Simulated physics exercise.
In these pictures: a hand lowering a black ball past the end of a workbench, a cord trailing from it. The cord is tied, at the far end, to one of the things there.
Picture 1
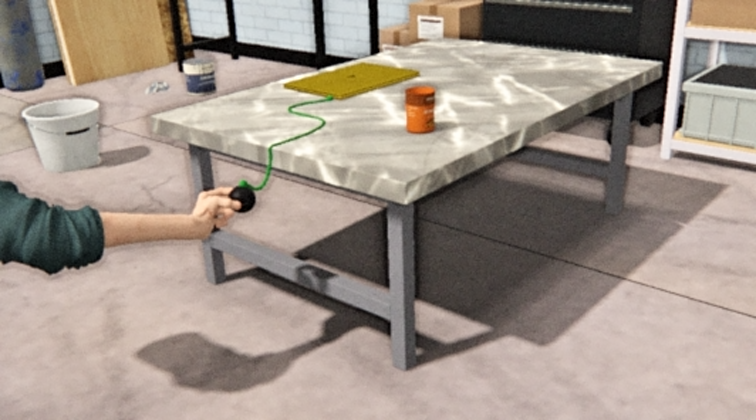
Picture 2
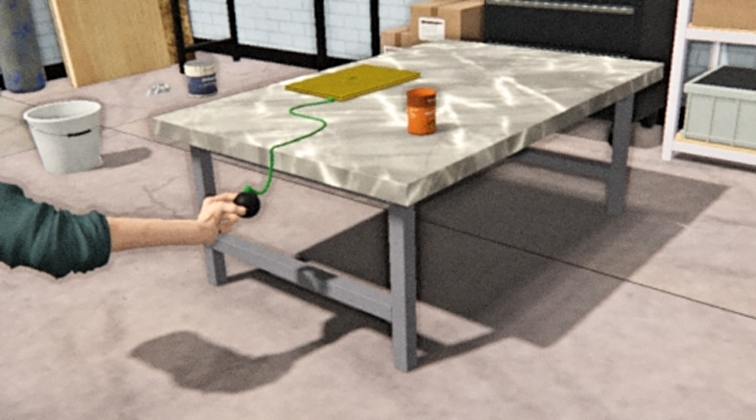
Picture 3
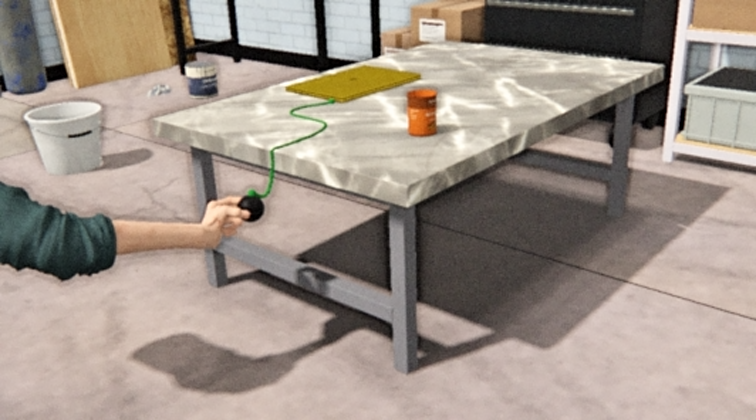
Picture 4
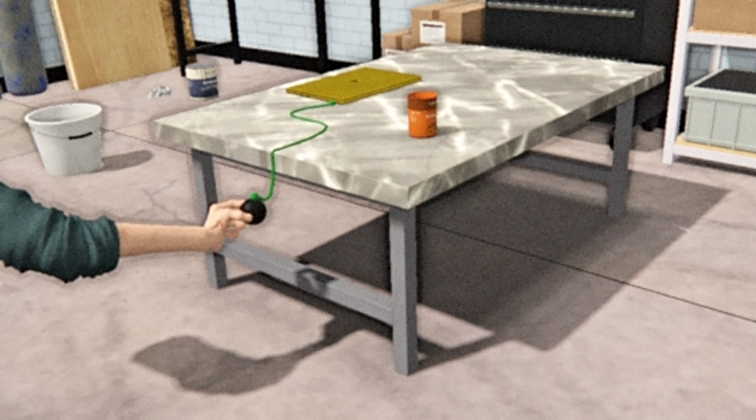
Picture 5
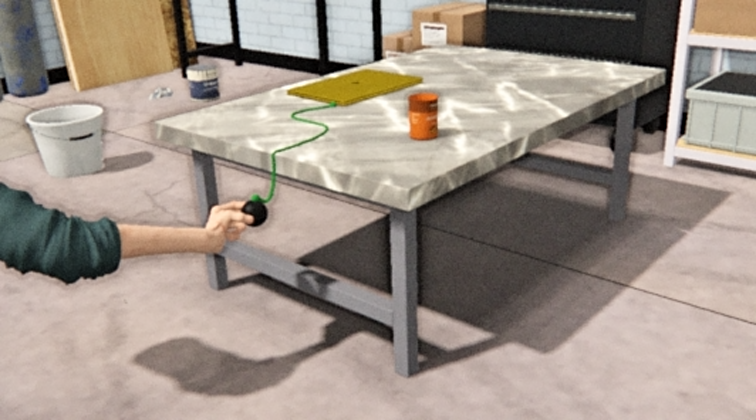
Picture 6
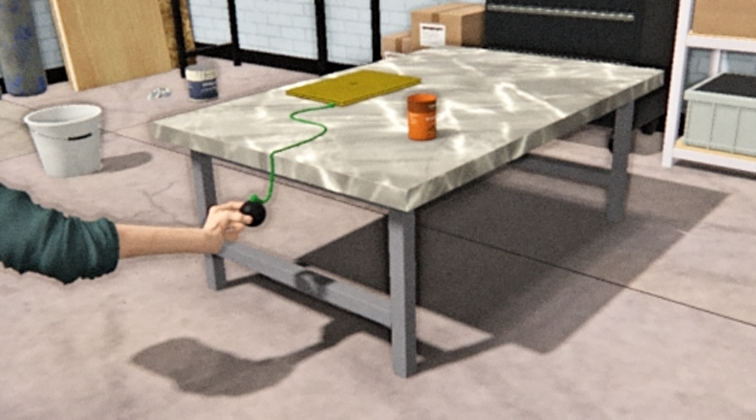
In a workshop with a concrete floor, seen from slightly above, a pale marble-patterned table on grey legs stands near a white bucket, boxes and shelving. A flat yellow object and an orange cup rest on top, and a green cord curves from the yellow object over the edge to a black ball held by a green-sleeved hand at left. The hand lowers the ball slightly rightward, then barely moves, while the view shifts very slightly.
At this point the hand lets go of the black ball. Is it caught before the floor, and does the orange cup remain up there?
By the end the black ball has stayed suspended, and the orange cup has held its position.
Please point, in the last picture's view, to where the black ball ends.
It settles near (260, 255).
Then, 0.92 s later than the last view, ball above the floor near (231, 263); laptop as before; cup as before.
Then, 1.84 s later than the last view, ball above the floor near (246, 259); laptop as before; cup as before.
Finally, ball above the floor near (260, 256); laptop as before; cup as before. The black ball swings from the edge and the orange cup stays on top.
